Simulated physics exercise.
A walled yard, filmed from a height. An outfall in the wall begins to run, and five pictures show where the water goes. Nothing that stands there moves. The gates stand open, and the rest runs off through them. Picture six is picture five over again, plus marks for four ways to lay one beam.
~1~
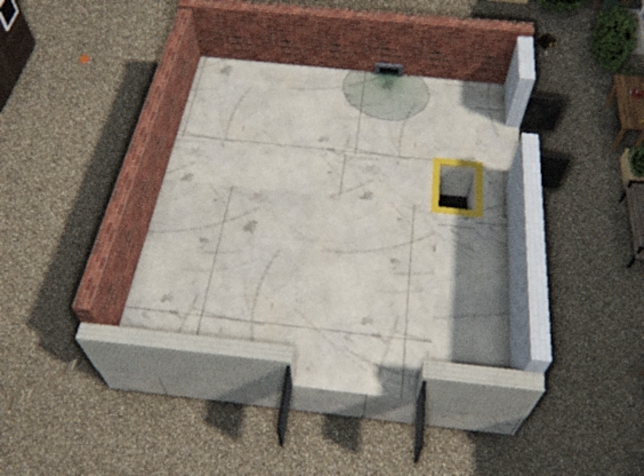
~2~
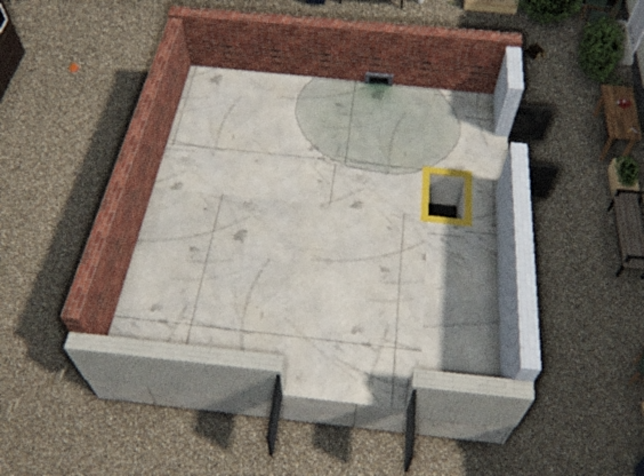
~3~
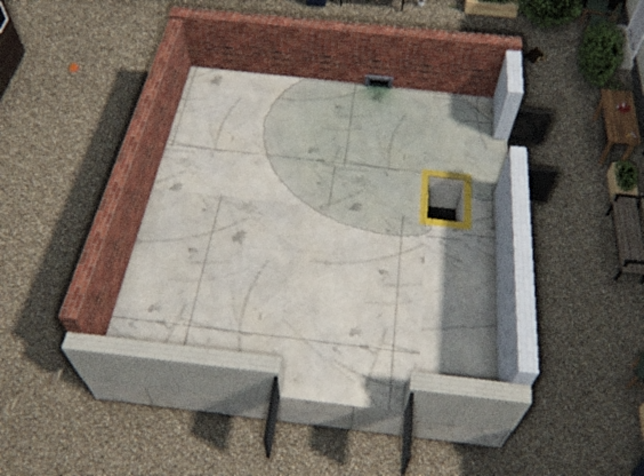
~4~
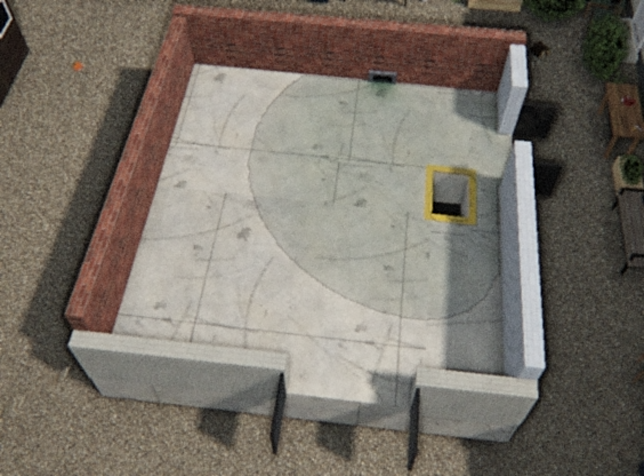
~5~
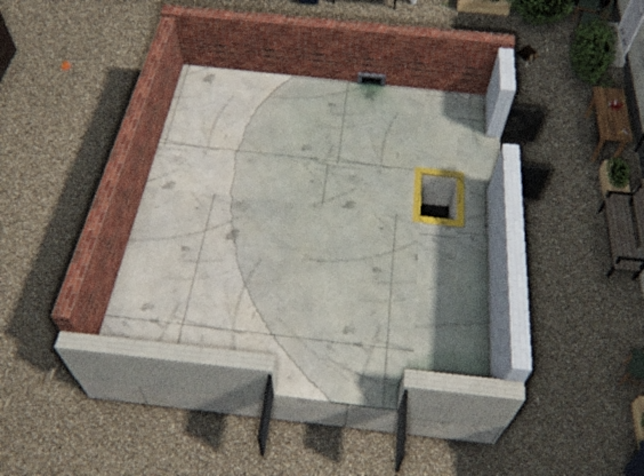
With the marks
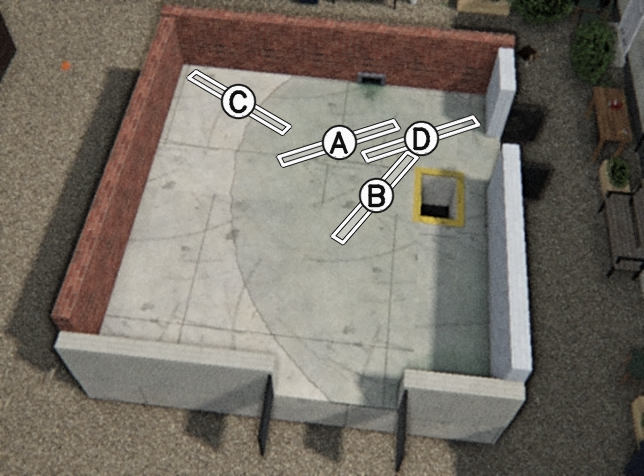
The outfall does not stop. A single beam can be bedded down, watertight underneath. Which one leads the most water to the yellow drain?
Best: C.
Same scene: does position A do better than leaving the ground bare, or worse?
Worse.
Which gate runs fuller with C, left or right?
More leaves on the left.
In white, A from (281, 161) to (395, 124); B from (337, 239) to (412, 154); C from (192, 74) to (285, 129); D from (365, 156) to (475, 120).
For position A, about 9 % of the stream goes into the yellow drain, about 89 % out by the gates.
For position B, about 10 % of the stream goes into the yellow drain, about 88 % out by the gates.
For position C, about 28 % of the stream goes into the yellow drain, about 72 % out by the gates.
For position D, about 10 % of the stream goes into the yellow drain, about 89 % out by the gates.
